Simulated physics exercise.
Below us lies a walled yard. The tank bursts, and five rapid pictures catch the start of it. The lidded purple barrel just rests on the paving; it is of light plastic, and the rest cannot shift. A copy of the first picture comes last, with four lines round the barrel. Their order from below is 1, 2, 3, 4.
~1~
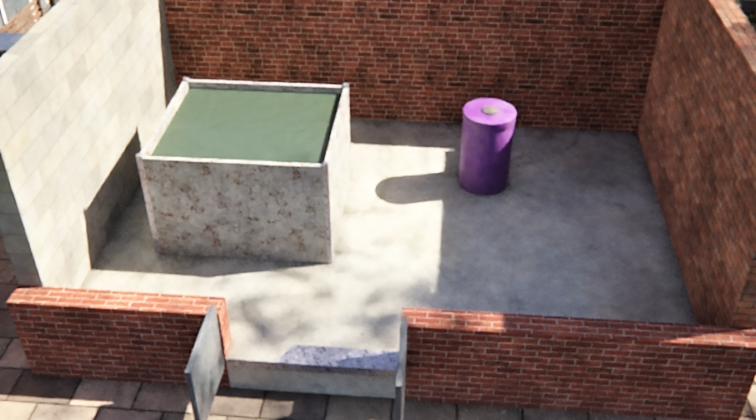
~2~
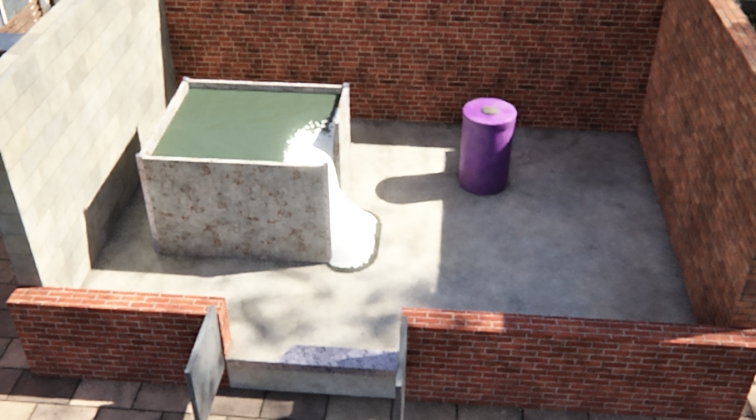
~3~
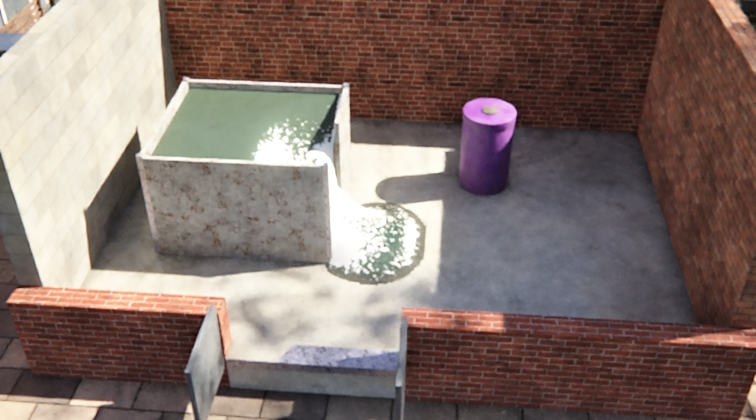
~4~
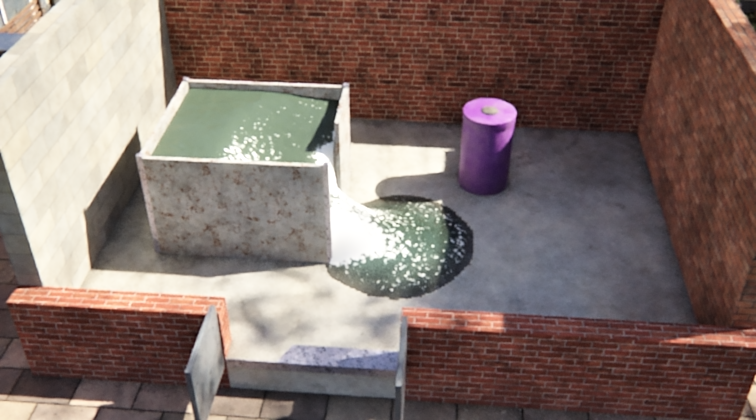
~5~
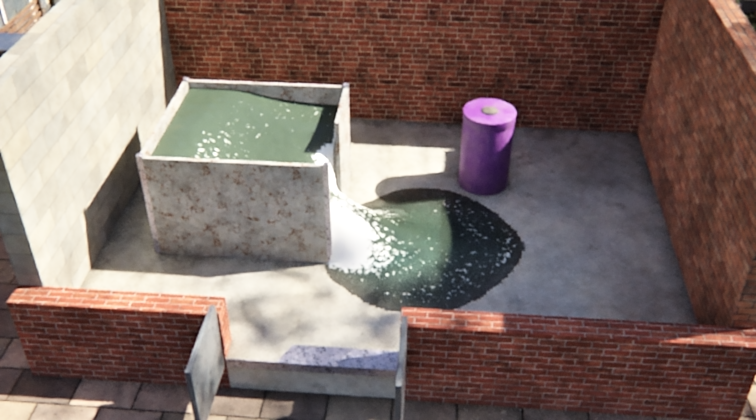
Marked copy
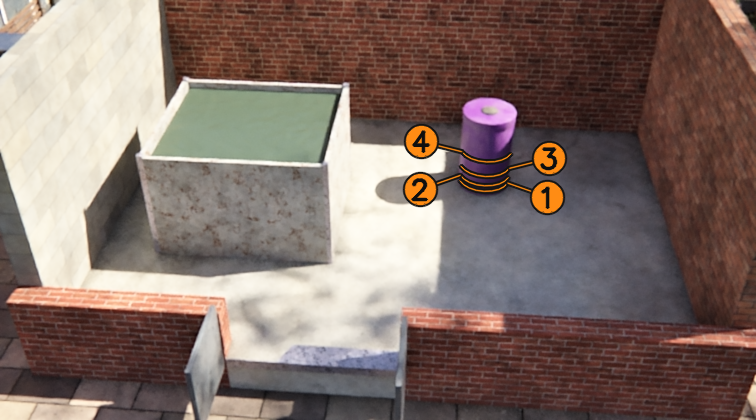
Walled brick yard with a full concrete tank gushing water from its right side, a dark foaming puddle spreading near a purple barrel.
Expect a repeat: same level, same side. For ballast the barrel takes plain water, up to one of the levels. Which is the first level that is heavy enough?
It is 3.
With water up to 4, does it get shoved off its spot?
No.
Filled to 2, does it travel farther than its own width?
Yes.
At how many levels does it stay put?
Two of the four.
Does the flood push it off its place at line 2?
Yes.
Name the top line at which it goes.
Line 2.
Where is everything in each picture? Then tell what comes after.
Lid of the purple barrel at (489, 111); tank full, its middle at (251, 126); open gate at (313, 306).
Water covers 2 % of the ground and is seen nearest the barrel at (372, 221).
Water covers 5 % of the ground and is seen nearest the barrel at (402, 210).
Water covers 9 % of the ground and is seen nearest the barrel at (448, 213).
Lid of the purple barrel at (489, 111); water covers 13 % of the ground and is seen nearest the barrel at (454, 197).
On the marked copy, 1 at (484, 191); 2 at (484, 185); 3 at (485, 176); 4 at (486, 161); from the bottom up 1, 2, 3, 4.
With 1, it is pushed about twice its own width away.
With 2, it is pushed about its own width away.
With 3, it does not move.
With 4, it does not move.
